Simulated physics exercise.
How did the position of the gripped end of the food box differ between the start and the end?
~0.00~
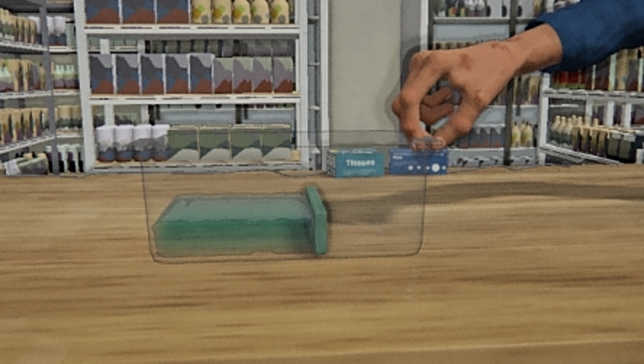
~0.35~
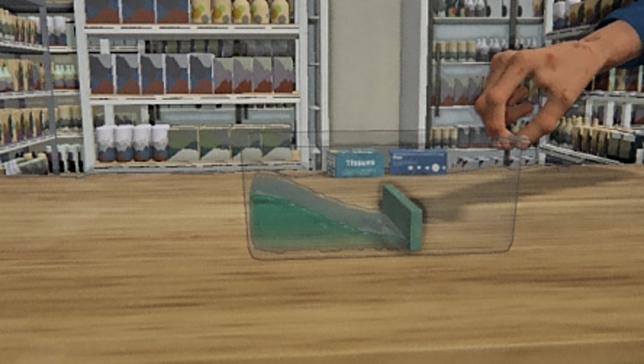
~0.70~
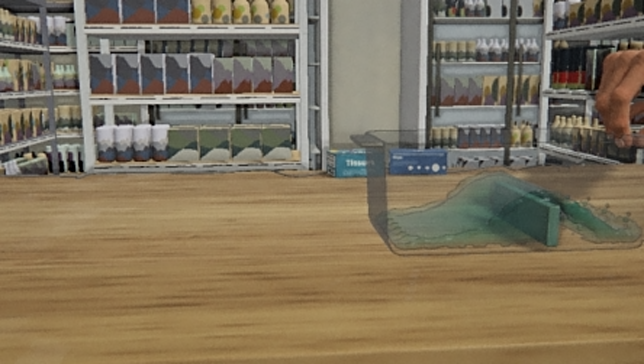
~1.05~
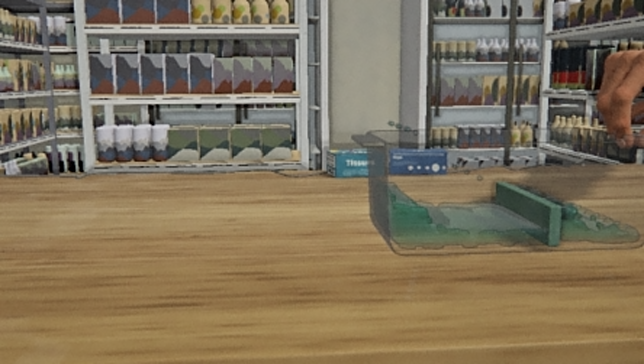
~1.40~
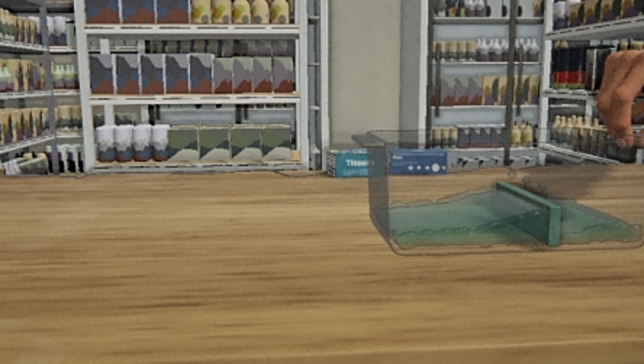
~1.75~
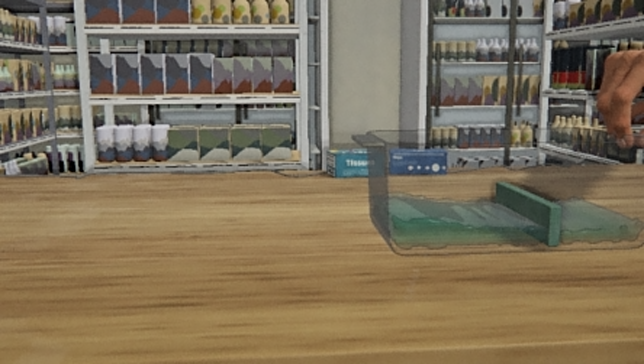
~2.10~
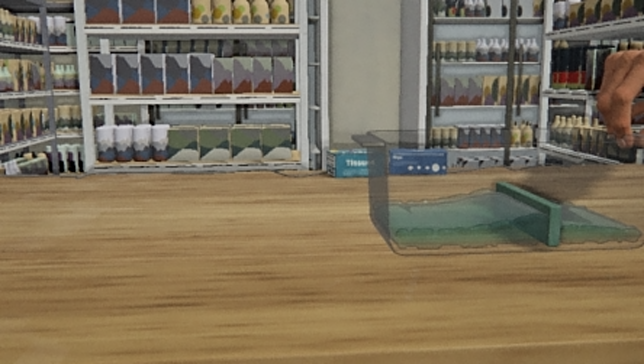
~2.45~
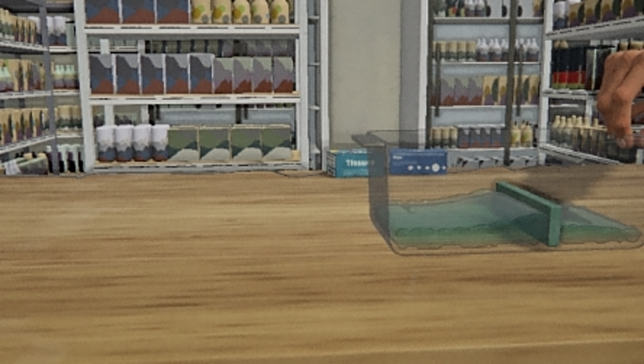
At the start the gripped end was just right of the middle, in front of the right end of the small boxes on the counter. By the end it was well past them, close to the right edge of the view.
